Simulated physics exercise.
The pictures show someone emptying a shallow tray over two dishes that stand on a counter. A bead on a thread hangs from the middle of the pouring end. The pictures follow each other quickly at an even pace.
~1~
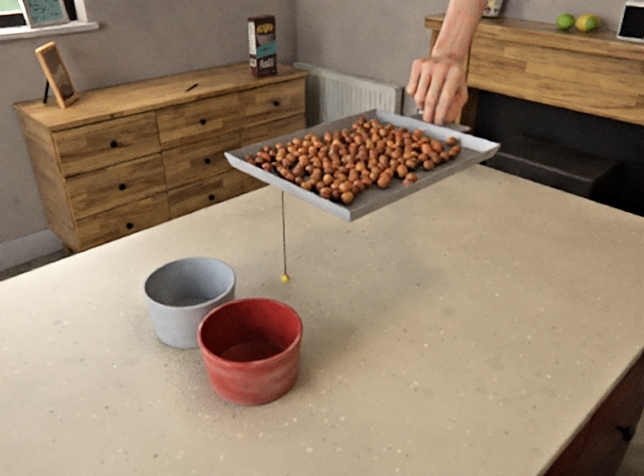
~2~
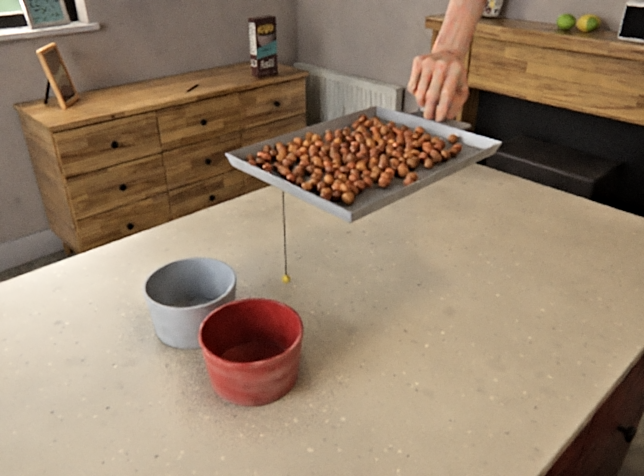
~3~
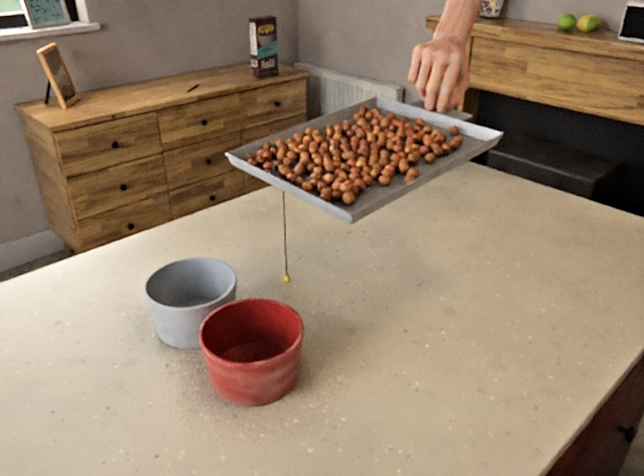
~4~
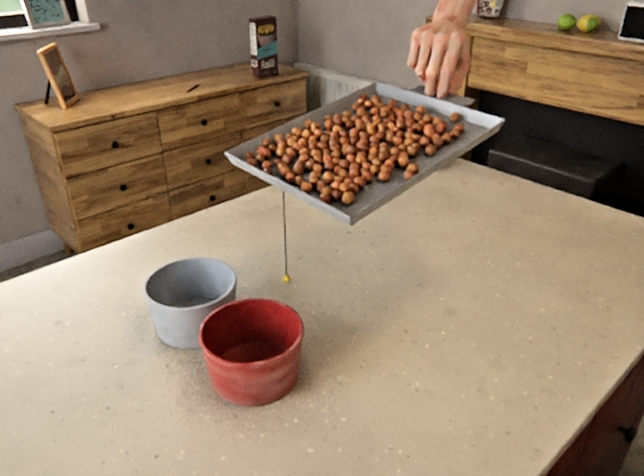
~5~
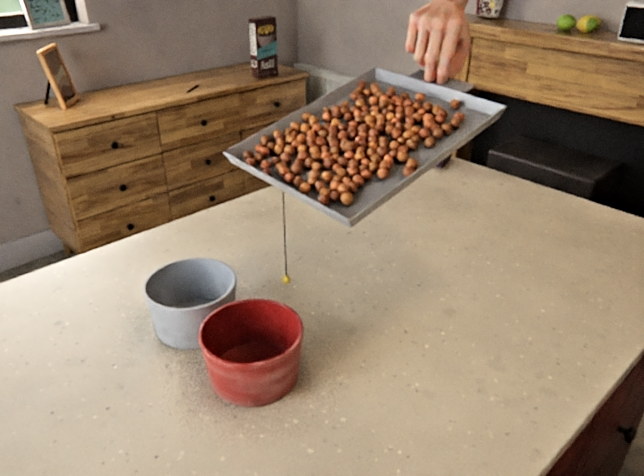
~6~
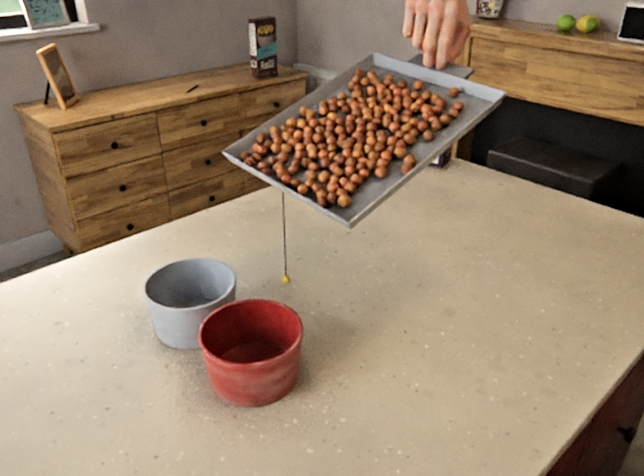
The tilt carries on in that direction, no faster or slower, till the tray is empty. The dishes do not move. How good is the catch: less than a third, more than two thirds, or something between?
The two hold between a third and two thirds of the load.
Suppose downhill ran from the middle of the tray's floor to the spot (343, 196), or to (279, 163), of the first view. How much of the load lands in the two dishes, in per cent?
In turn 20 and 20 in a hundred.
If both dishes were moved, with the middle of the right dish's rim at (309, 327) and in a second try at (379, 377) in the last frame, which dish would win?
One: Right. Two: The left dish.
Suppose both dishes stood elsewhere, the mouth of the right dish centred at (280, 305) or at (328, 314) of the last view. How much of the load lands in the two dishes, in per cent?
In turn 40 and 30 in a hundred.
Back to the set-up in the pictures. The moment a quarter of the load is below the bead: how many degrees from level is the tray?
At some 75 degrees.
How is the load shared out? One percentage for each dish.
Left dish: 10 %, right dish: 40 %.
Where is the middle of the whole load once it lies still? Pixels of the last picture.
Roughly at (270, 381).
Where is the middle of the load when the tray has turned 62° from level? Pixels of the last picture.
At about (309, 172).
Soon, tray tipped steeply; most on the tray; a stray few outside both; a small part in the air.
A while on, tray tipped right over; a stray few on the tray; about a third in the right dish; a small part in the left dish; about a third outside both; a small part in the air.
Towards the end, tray tipped past a quarter turn; about a third in the right dish; a small part in the left dish; about half outside both.
Finally, tray tipped past a quarter turn; about a third in the right dish; a small part in the left dish; about half outside both.
